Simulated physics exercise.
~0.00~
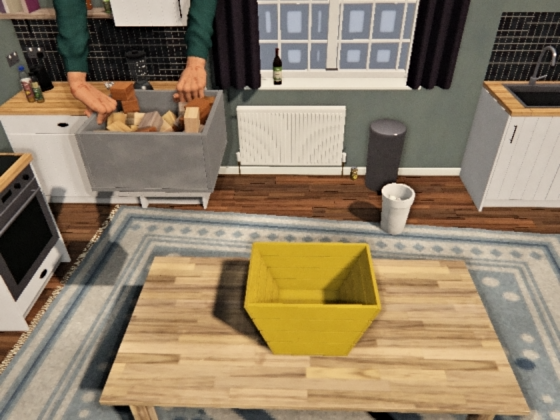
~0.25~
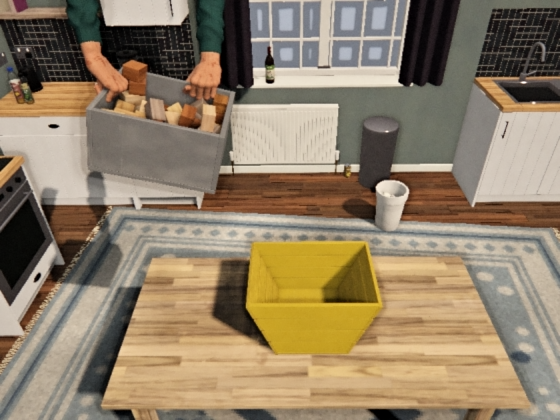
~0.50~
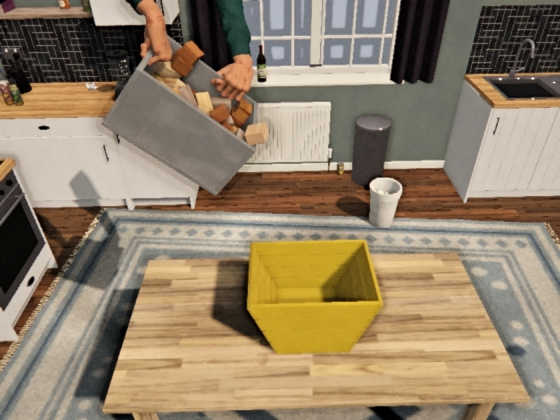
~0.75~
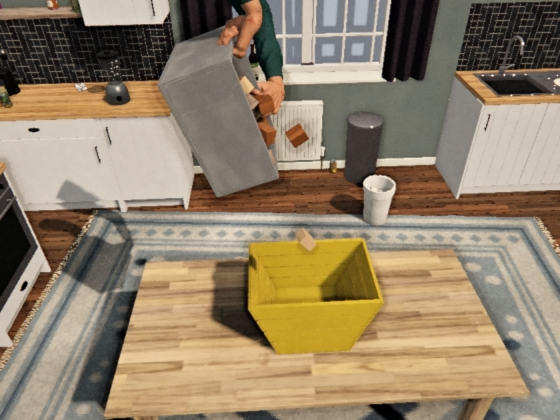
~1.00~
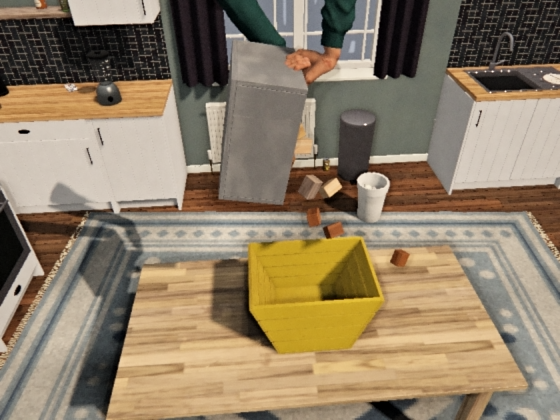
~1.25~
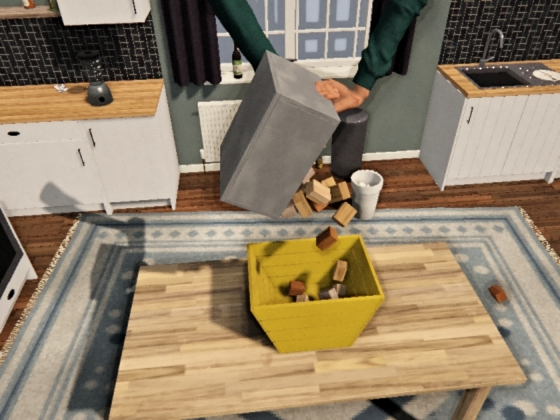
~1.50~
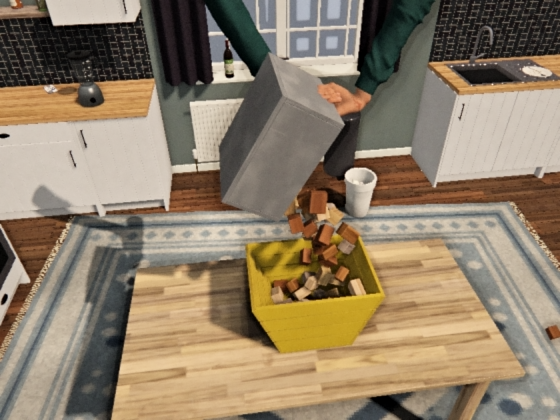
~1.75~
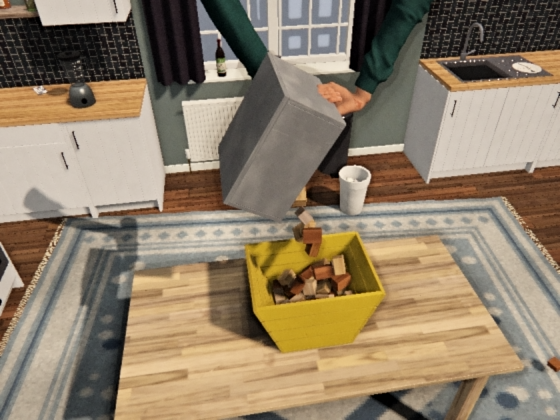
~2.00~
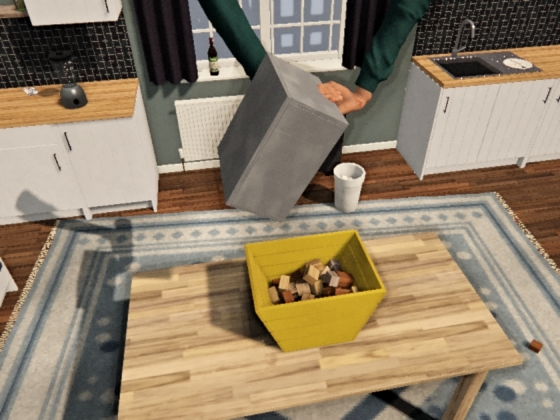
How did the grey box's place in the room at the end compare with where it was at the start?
It started upright over on the left by the kitchen counter, and by the end it was further right, held tipped over just behind the yellow box.
